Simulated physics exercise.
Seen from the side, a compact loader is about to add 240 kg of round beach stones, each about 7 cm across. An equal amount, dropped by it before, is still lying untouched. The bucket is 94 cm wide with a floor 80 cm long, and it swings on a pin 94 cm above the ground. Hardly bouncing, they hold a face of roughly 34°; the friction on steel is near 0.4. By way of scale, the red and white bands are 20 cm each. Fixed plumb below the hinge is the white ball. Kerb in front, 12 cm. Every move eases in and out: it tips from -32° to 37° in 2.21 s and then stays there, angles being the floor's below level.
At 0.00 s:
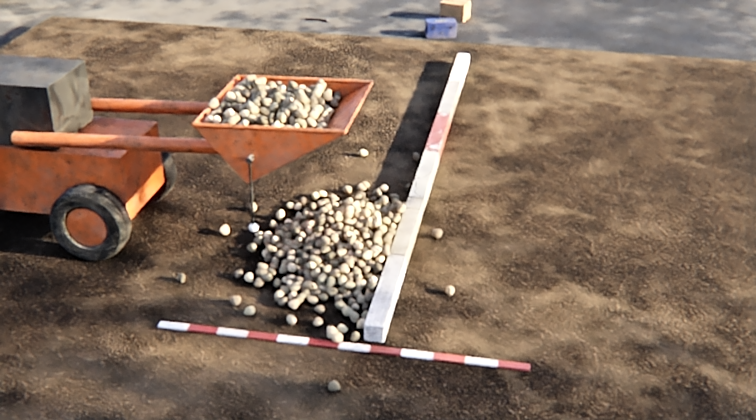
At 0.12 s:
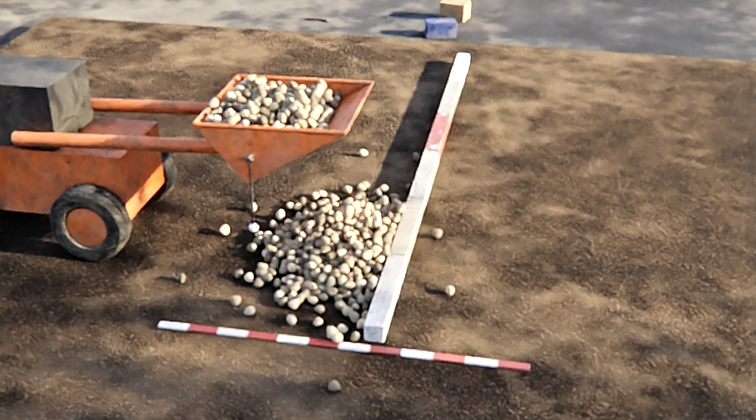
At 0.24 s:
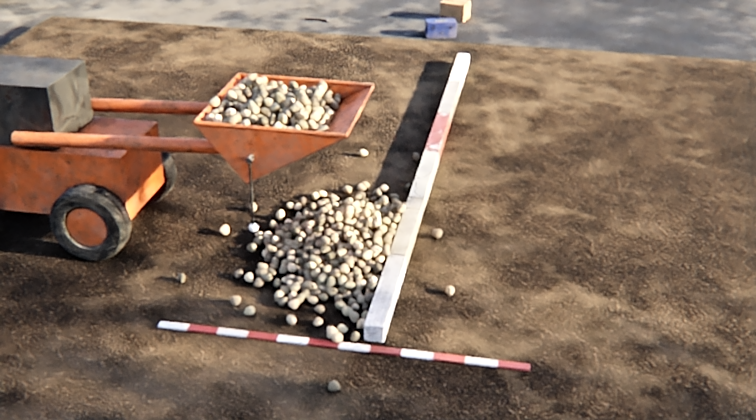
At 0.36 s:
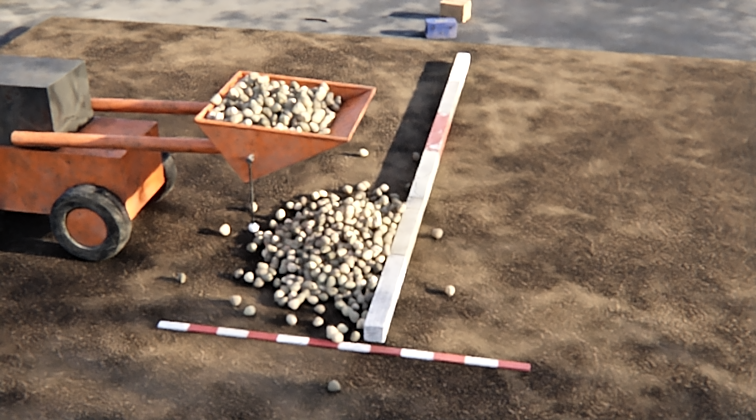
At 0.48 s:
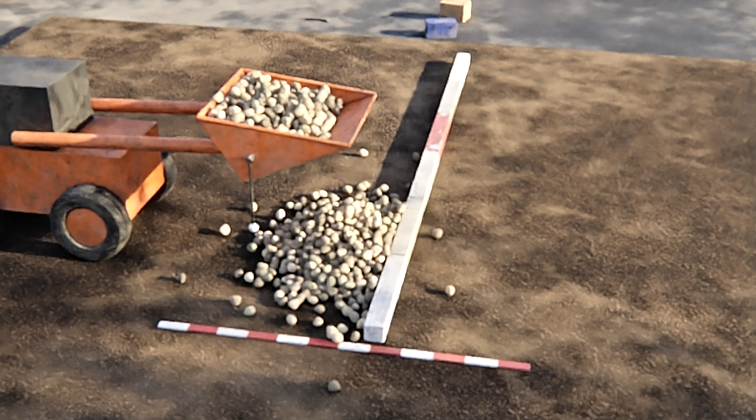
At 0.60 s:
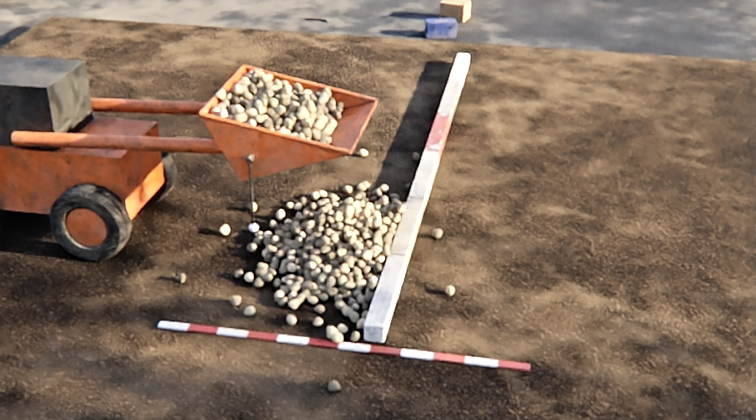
Orange loader bucket full of round pale stones slowly tilting forward above an unmoving heap of similar stones beside a white kerb.
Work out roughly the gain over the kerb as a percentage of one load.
Close to 31 parts in a hundred.
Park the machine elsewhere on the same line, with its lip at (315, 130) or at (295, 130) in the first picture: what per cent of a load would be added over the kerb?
Roughly 5 and 0 percent, in that order.
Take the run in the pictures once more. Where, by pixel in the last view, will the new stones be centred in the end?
The middle ends up near (382, 237).
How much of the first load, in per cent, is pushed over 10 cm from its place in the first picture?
0 per cent.
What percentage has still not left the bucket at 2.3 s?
Roughly 10 parts in a hundred of the load.
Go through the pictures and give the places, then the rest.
Lip at (345, 132), floor tilted -32°, highest stones at (266, 89). The earlier load is highest near (340, 227), 19 cm above ground level, 99 % on this side of the kerb, in the first frame.
Lip at (346, 133), floor tilted -31°, highest stones at (262, 87); the stones move at 0.0 m/s on average, in the second frame.
The bucket is at -30°, its lip at (347, 136); the top of the load is at (259, 87); the stones move at 0.1 m/s on average, in the third frame.
Lip at (348, 140), floor tilted -27°, highest stones at (255, 85); the stones move at 0.1 m/s on average, in the fourth frame.
Lip at (350, 146), floor tilted -24°, highest stones at (257, 84); the stones move at 0.1 m/s on average, in the fifth frame.
Lip at (351, 153), floor tilted -19°, highest stones at (256, 82); the stones move at 0.1 m/s on average, in the sixth frame.
After 1.7 s the floor is at 26°; in per cent of one load, 89 in the bucket, 110 on this side of the kerb; the foremost stones are at (406, 231).
After 2.3 s the floor is at 37°; in per cent of one load, 11 in the bucket, 174 on this side of the kerb, 15 over the kerb; the foremost stones are at (472, 254).
After 2.7 s the floor is at 37°; in per cent of one load, 0 in the bucket, 173 on this side of the kerb, 27 over the kerb; the foremost stones are at (511, 264).
After 5.1 s the floor is at 37°; in per cent of one load, 0 in the bucket, 168 on this side of the kerb, 32 over the kerb; the foremost stones are at (527, 267). Net gain over the kerb, 31.
